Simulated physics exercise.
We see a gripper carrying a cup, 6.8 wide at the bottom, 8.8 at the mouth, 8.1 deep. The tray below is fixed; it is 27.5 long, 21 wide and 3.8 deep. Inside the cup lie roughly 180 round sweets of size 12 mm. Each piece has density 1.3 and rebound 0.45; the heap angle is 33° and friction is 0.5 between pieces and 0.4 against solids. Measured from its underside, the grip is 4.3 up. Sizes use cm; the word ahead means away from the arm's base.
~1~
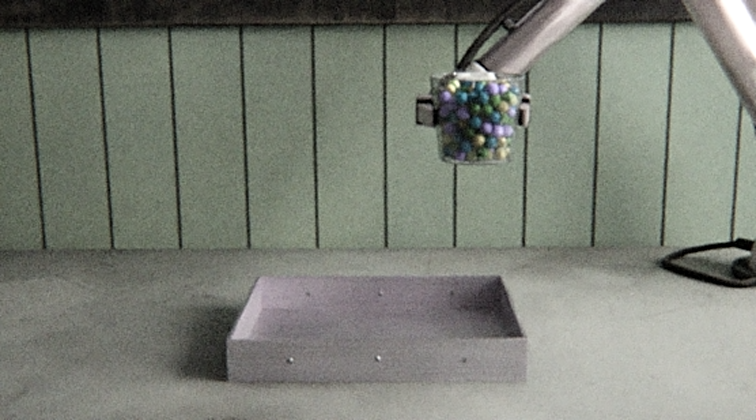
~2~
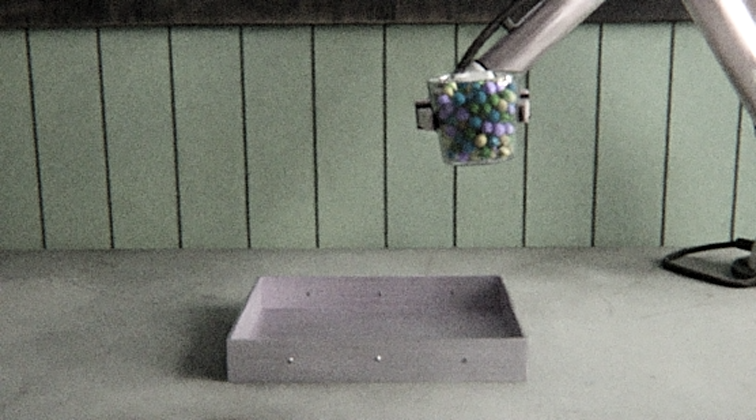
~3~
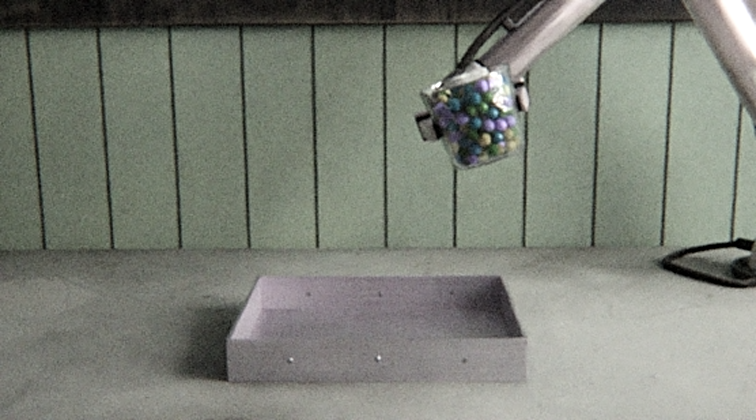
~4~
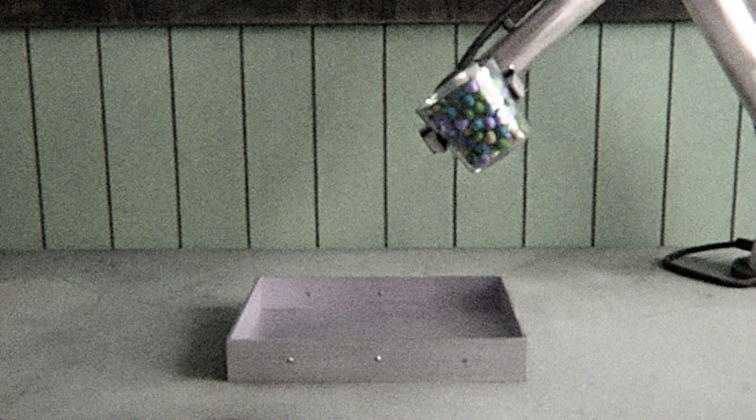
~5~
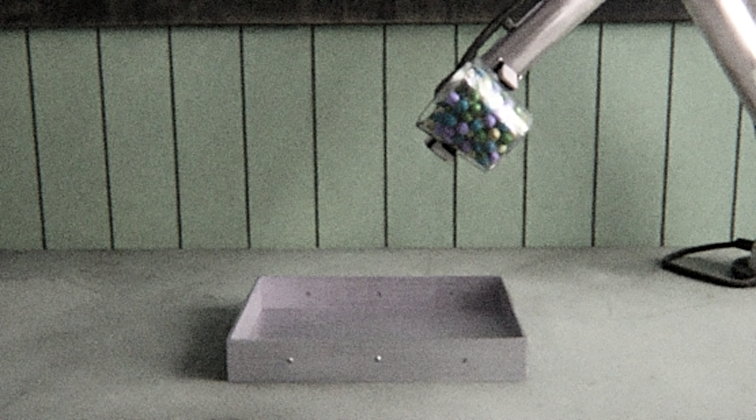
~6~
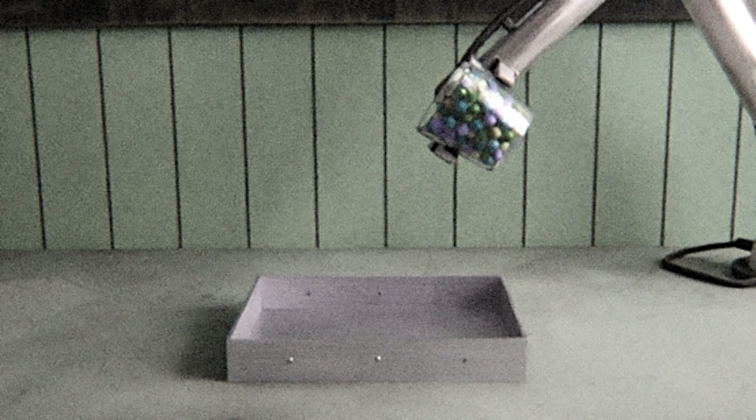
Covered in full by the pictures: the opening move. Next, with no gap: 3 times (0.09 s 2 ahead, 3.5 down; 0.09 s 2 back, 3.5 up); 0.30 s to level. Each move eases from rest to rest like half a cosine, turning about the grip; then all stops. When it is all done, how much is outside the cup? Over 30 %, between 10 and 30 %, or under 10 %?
Between 10 and 30 %.
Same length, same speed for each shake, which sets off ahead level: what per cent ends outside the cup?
It comes to near 50 percent.
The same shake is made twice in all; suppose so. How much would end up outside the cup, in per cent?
Estimate for that case: 15 %.
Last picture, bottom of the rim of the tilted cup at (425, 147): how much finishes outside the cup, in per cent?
Some 50 per cent.
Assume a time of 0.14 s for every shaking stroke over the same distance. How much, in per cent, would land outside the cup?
That change gives some 5 percent.
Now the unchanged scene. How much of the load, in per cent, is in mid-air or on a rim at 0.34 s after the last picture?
Roughly 7 percent.
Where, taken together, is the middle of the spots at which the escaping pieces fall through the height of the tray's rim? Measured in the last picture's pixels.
Close to pixel (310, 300).
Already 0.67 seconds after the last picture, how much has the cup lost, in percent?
Share out so far: Near 20 %.
Then, 0.34 s on, tilted 54° forward, highest piece 26 above the table; 166 in the cup, 4 in the tray, 13 in flight or on a rim.
Then, 0.67 s on, tilted 32° forward, highest piece 26 above the table; 146 in the cup, 23 in the tray, 2 on the table or floor, 12 in flight or on a rim.
Then, 1.04 s on, level, highest piece 27 above the table; 145 in the cup, 30 in the tray, 7 on the table or floor, 1 in flight or on a rim.
Then, 2.09 s on, level, highest piece 27 above the table; 145 in the cup, 30 in the tray, 8 on the table or floor.
In the end, 145 in the cup, 30 in the tray, 8 on the table or floor. That is 21 % outside the cup.
